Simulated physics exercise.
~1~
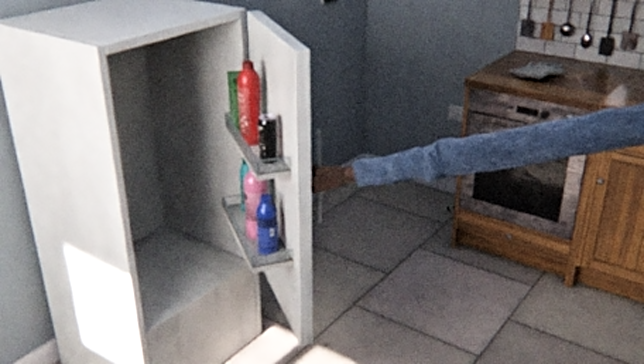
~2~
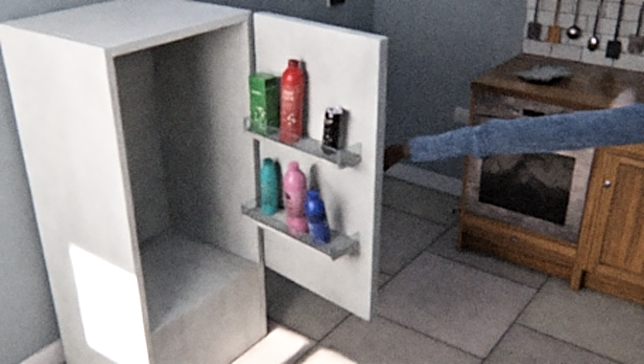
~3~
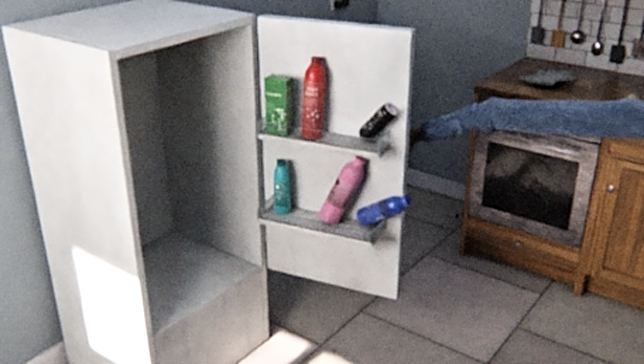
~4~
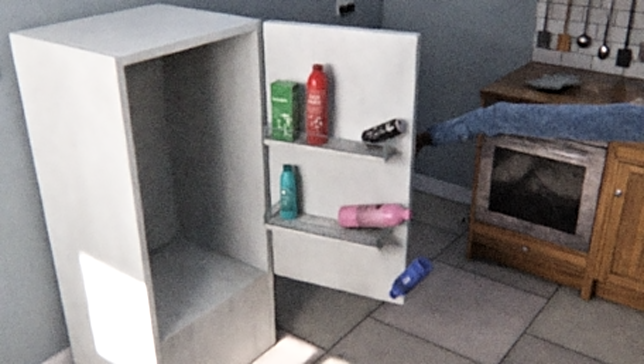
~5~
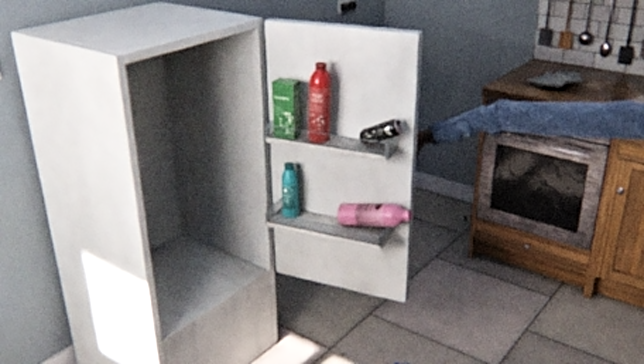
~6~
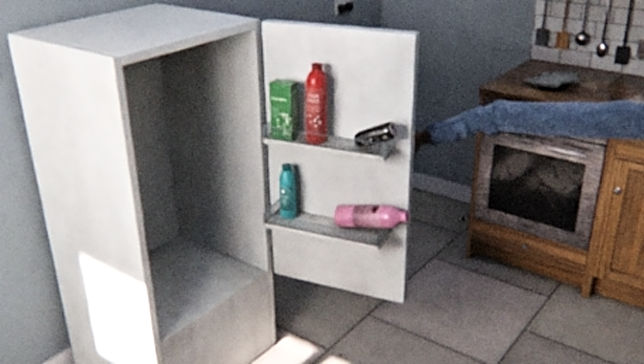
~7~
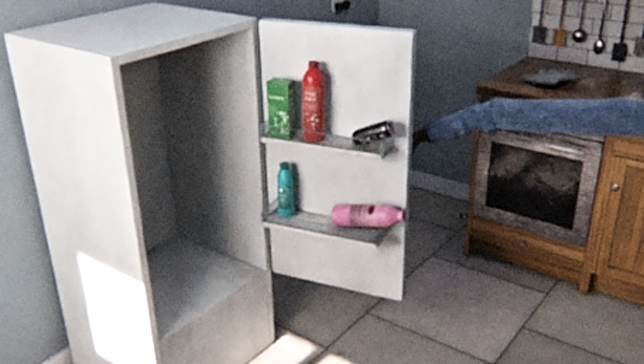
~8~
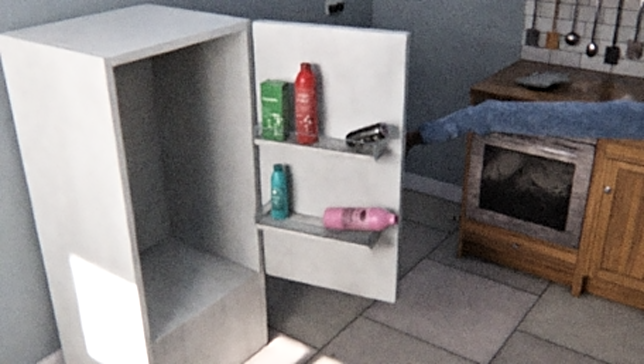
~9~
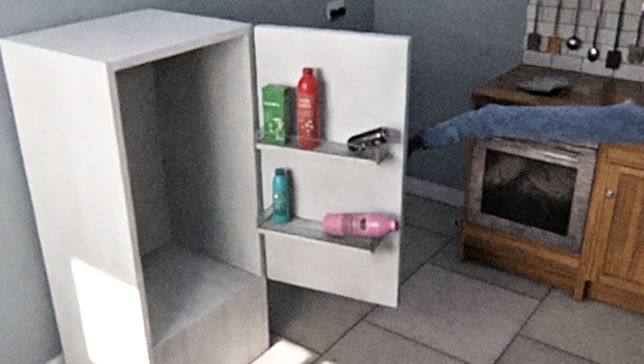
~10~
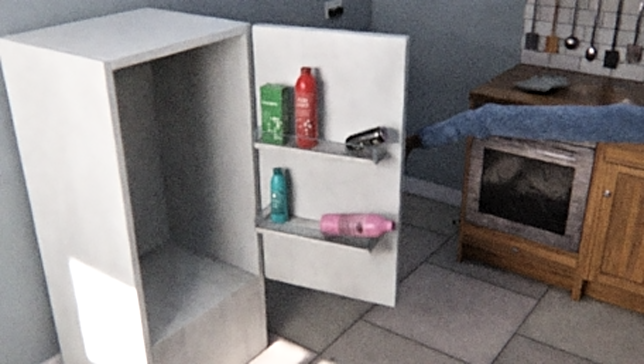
The footage shows a hand swinging open a white fridge door whose two racks hold bottles, a can and a carton; the blue bottle tips over the rail and drops away, while the pink bottle and black can end lying on their racks and the rest stay upright.
